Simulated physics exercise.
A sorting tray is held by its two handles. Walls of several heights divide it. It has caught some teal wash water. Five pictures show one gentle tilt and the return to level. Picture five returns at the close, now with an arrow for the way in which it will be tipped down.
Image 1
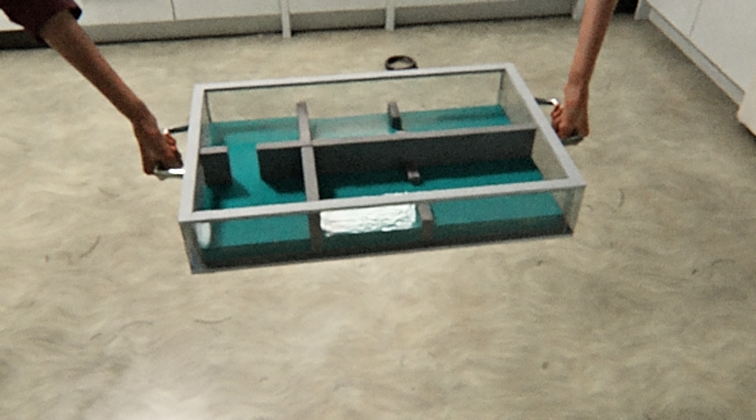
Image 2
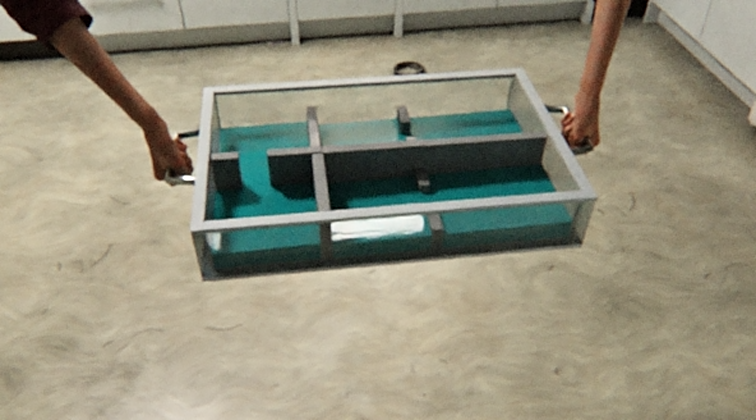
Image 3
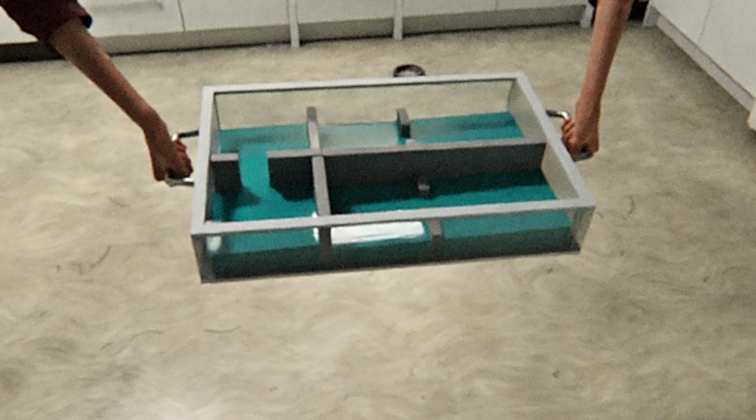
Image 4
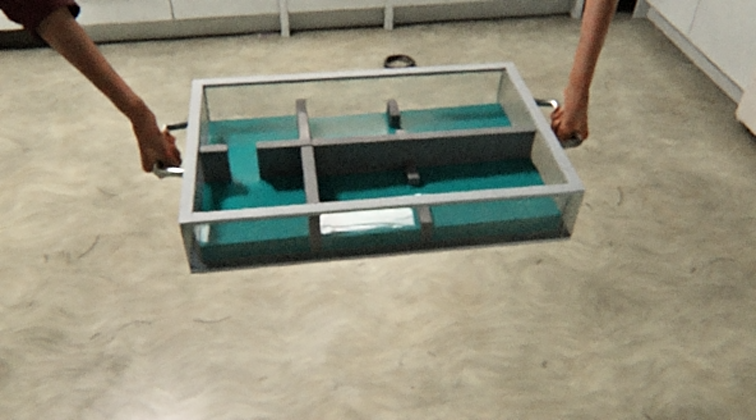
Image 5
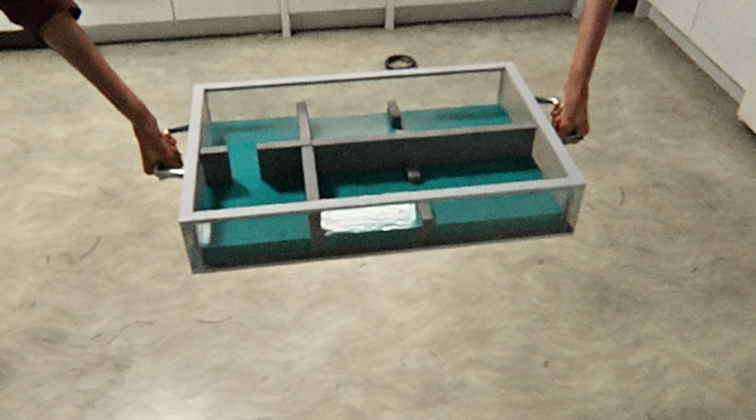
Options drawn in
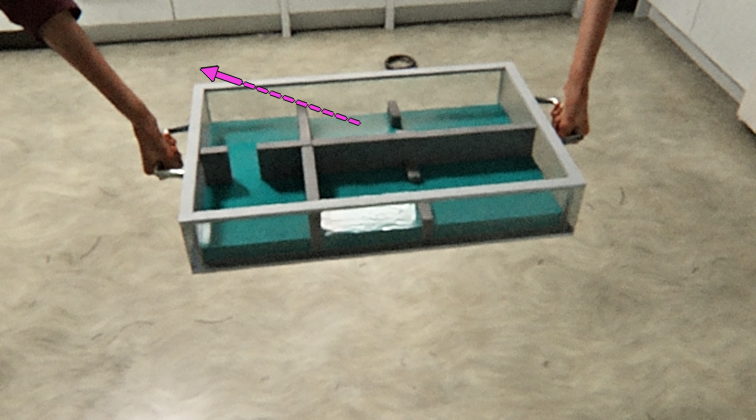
Two hands held a clear, gray-rimmed tray of teal water, divided by dark walls, above a pale floor, shifting it slightly and tipping it gently toward the front right before bringing it back level.
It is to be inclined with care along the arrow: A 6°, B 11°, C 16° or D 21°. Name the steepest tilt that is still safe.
C.
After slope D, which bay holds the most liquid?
That is the back left bay.
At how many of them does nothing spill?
Three.
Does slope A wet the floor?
No.
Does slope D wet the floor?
Yes.
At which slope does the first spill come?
D.
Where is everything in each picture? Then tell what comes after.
In the first picture, the tray is level; deepest in the front right bay, at (482, 188), shallowest in the back right.
In the second picture, tipped about 2° down to the front right; no wall is crossed.
In the third picture, tipped about 4° down to the front right; no wall is crossed.
In the fourth picture, tipped about 2° down to the front right; no wall is crossed.
In the fifth picture, the tray is level; deepest in the front middle bay, at (366, 197), shallowest in the back middle.
The arrow ends at (206, 70).
For slope A, nothing spills; the back left bay holds the most.
For slope B, nothing spills; the front middle bay holds the most.
For slope C, nothing spills; the back left bay holds the most.
For slope D, about 6 % goes over the rim.
